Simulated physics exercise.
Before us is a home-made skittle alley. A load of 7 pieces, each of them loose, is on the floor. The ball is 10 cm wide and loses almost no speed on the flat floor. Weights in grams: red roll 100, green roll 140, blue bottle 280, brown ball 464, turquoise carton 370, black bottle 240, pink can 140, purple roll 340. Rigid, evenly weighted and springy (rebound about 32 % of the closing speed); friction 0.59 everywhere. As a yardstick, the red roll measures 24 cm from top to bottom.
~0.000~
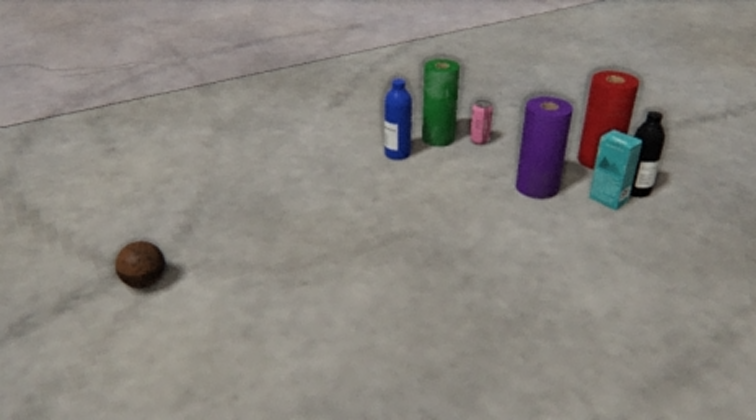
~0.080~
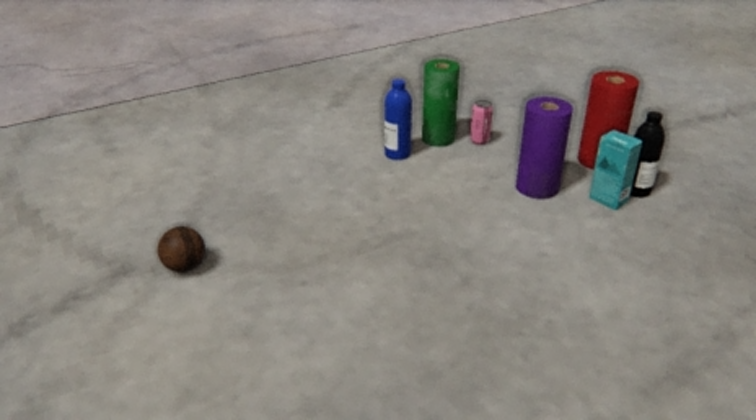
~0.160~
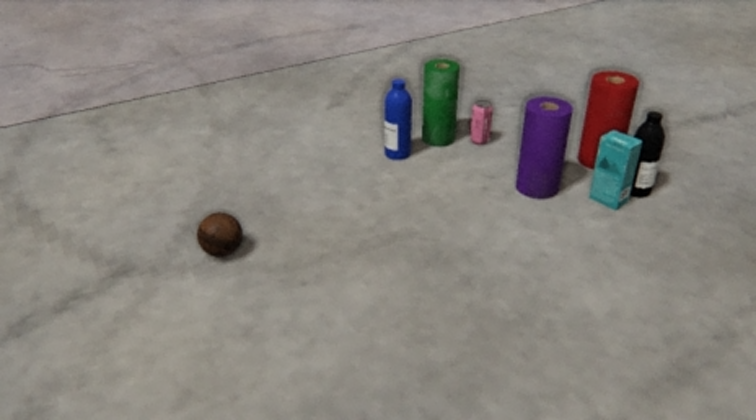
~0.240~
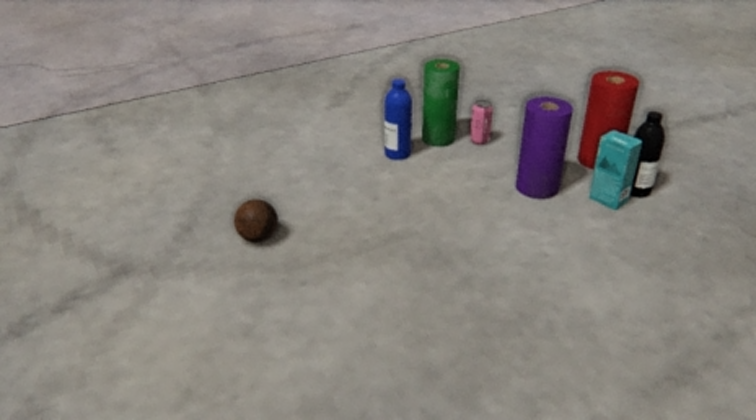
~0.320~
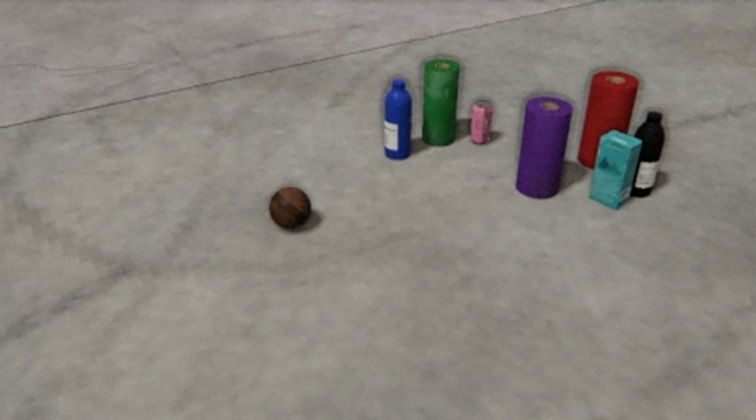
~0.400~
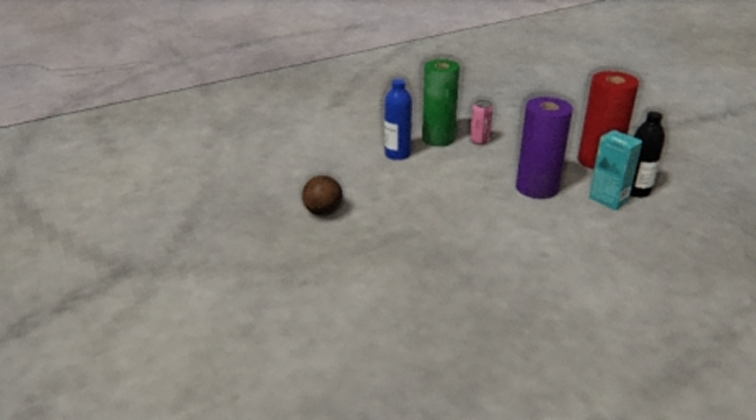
A brown ball rolls rightward across the grey floor toward standing coloured rolls, bottles and cartons.
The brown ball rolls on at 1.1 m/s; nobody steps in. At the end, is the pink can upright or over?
The pink can topples.
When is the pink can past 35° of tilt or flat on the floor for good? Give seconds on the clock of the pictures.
Near 1.0 s.
By 0.80 s, ball has run 90 cm; brown ball near (460, 144).
By 1.40 s, ball has run 134 cm; brown ball near (596, 117); pink can on its side near (497, 115).
By 2.20 s, ball has run 190 cm; brown ball near (749, 91); pink can on its side near (500, 115).
When it is over (2.7 s), lying over on the floor, pink can; the other 6 within 8 cm of the start. End places, in pixels of the last picture, pink can near (501, 115).
